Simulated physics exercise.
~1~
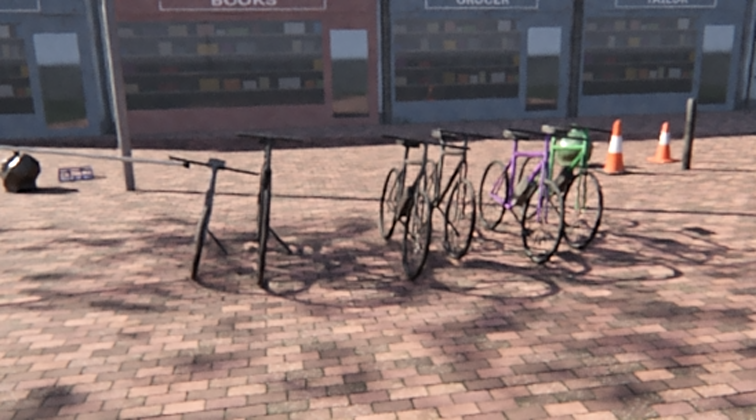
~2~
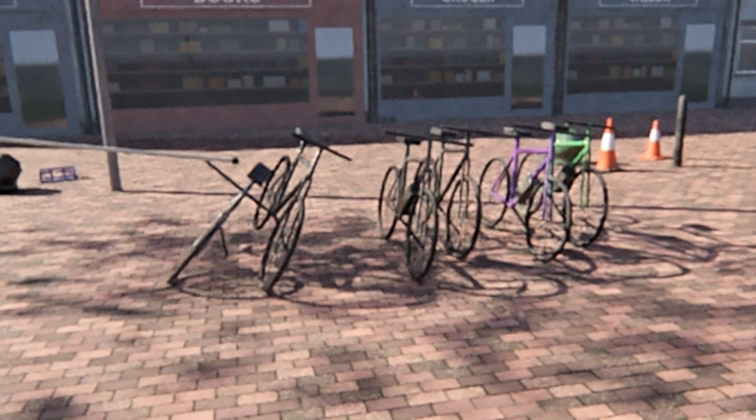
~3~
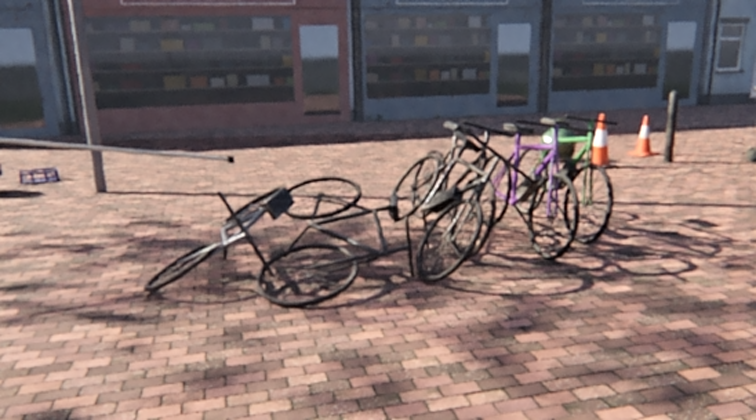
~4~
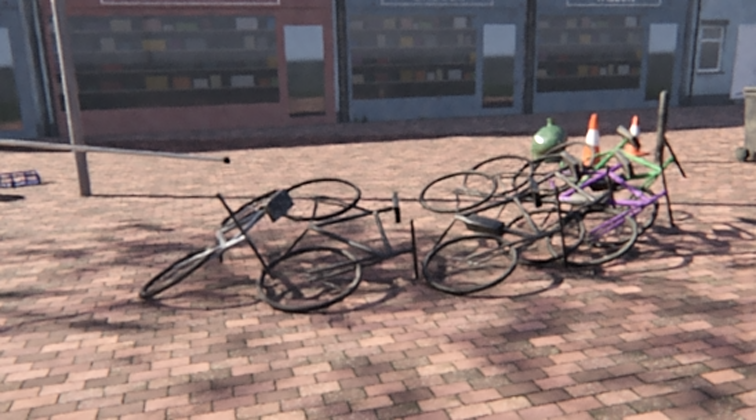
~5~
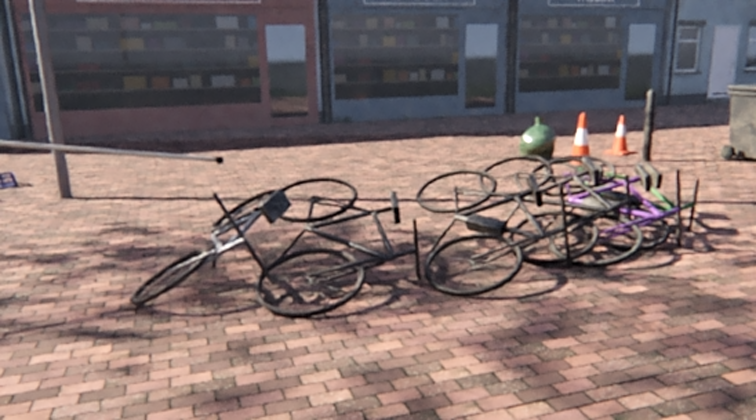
A row of parked bicycles on a brick square toppled one after another from left to right, the dark ones going first and then the purple and green ones, until every bike lay in a tangled heap beside a long pole.
